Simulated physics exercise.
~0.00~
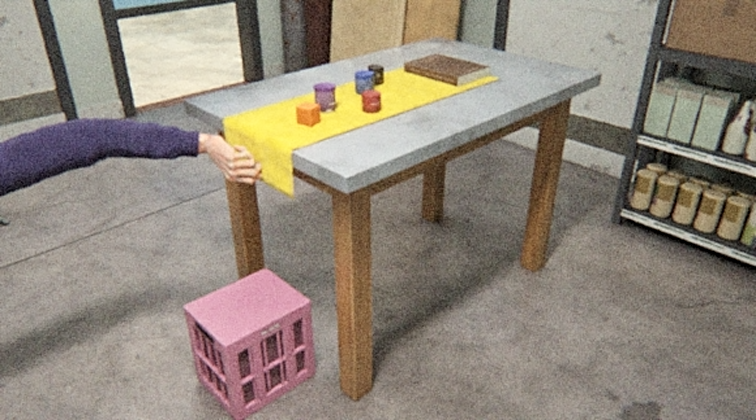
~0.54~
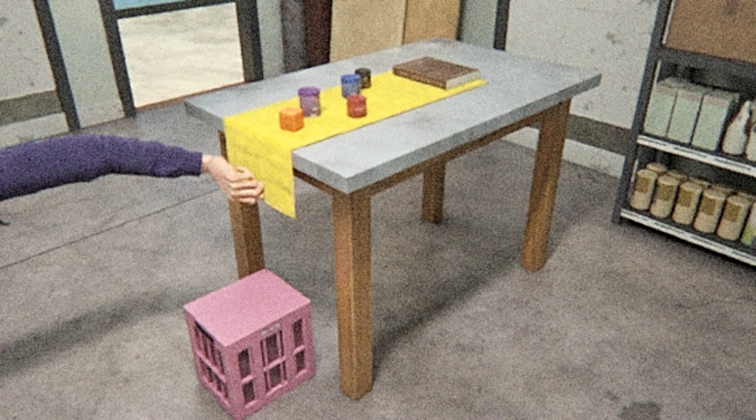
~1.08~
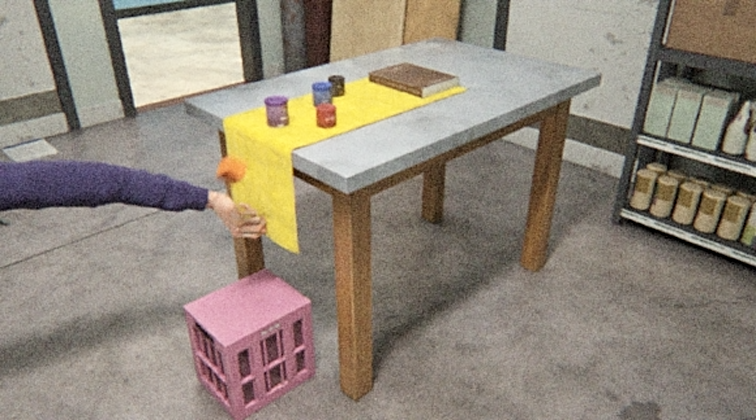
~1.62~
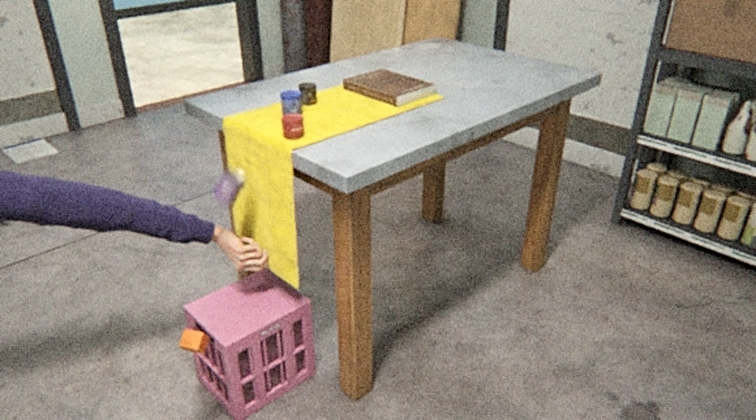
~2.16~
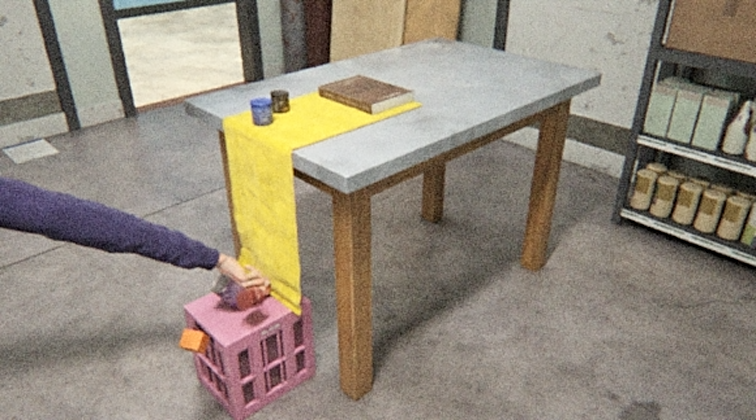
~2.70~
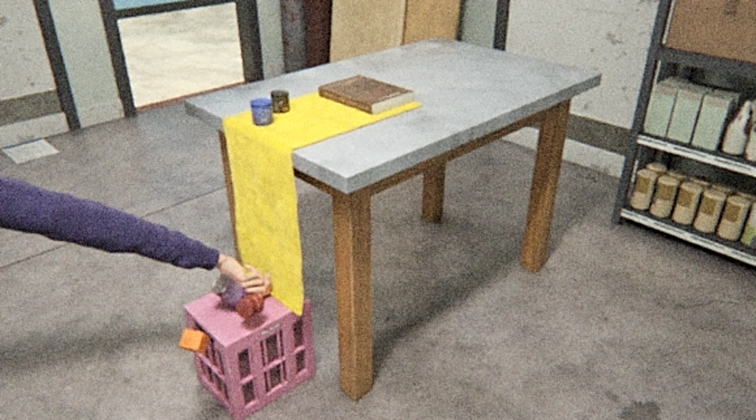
A purple-sleeved arm pulled a yellow cloth down over the left end of a gray table until it reached the pink crate, and an orange cube, a purple can and a red pot went over the edge, while the blue pot stayed on top.
